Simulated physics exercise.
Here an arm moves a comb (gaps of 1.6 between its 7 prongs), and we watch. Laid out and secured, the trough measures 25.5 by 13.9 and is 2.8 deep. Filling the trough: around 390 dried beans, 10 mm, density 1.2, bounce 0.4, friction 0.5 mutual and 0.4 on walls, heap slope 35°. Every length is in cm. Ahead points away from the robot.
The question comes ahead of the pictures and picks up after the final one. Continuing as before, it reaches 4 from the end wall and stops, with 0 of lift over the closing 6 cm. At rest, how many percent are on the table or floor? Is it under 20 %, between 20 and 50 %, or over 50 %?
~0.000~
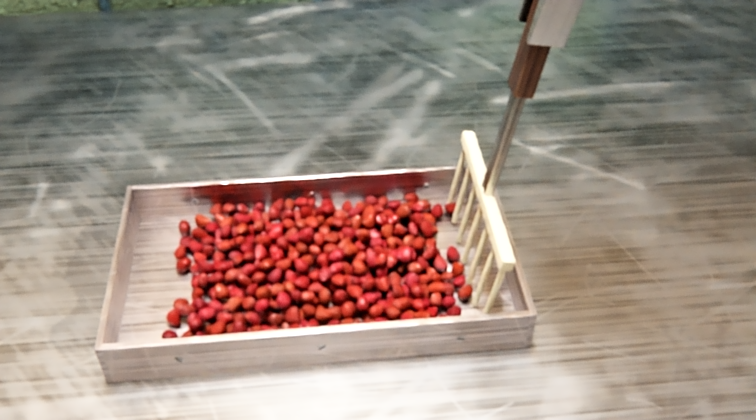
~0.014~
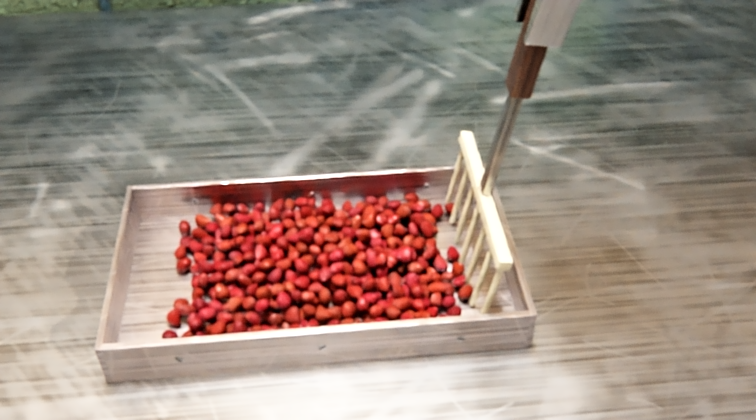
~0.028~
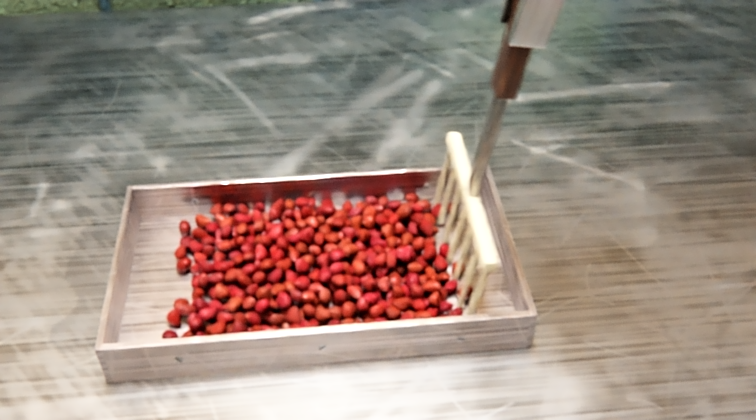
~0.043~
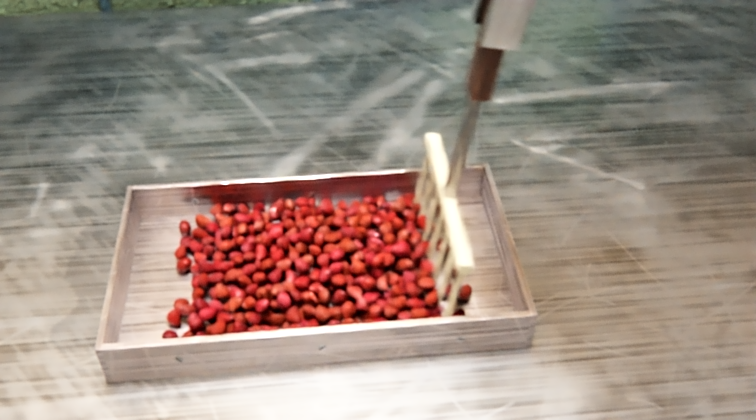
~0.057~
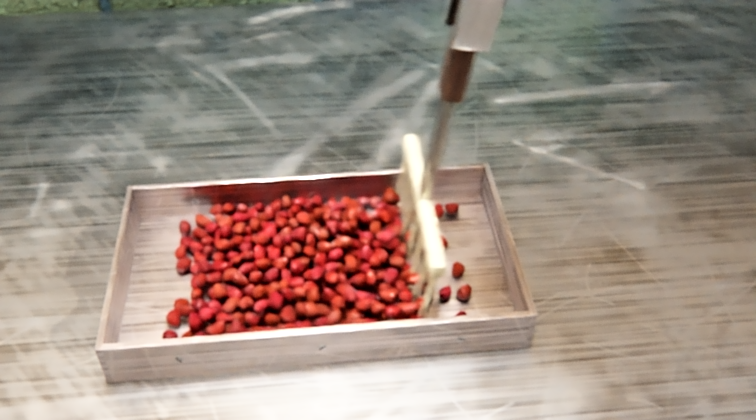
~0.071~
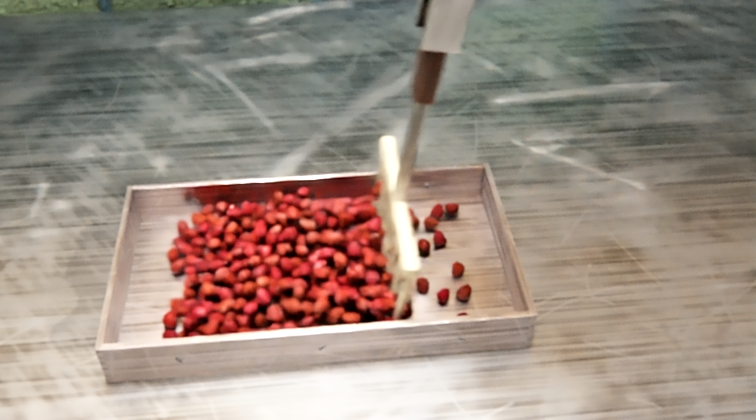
Between 20 and 50 %.
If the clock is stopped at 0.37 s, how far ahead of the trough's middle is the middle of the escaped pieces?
22 cm or so.
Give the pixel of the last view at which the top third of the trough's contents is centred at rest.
It is centred near (147, 264).
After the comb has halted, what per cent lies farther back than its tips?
Some 25 %.
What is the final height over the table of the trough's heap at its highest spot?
4.0 cm or so.
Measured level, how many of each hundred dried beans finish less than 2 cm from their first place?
Some 0 per cent.
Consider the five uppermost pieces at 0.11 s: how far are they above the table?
5 cm.
After 0.11 s, sloping 81°, highest piece 6 above the table; 388 in the trough.
After 0.15 s, sloping 81°, highest piece 7 above the table; 387 in the trough, 1 in flight or on the tool.
After 0.37 s, sloping 81°, highest piece 6 above the table; 258 in the trough, 126 on the table or floor, 4 in flight or on the tool.
After 1.07 s, sloping 81°, highest piece 4 above the table; 256 in the trough, 132 on the table or floor.
In the end, 256 in the trough, 132 on the table or floor. That is 34 % on the table or floor.
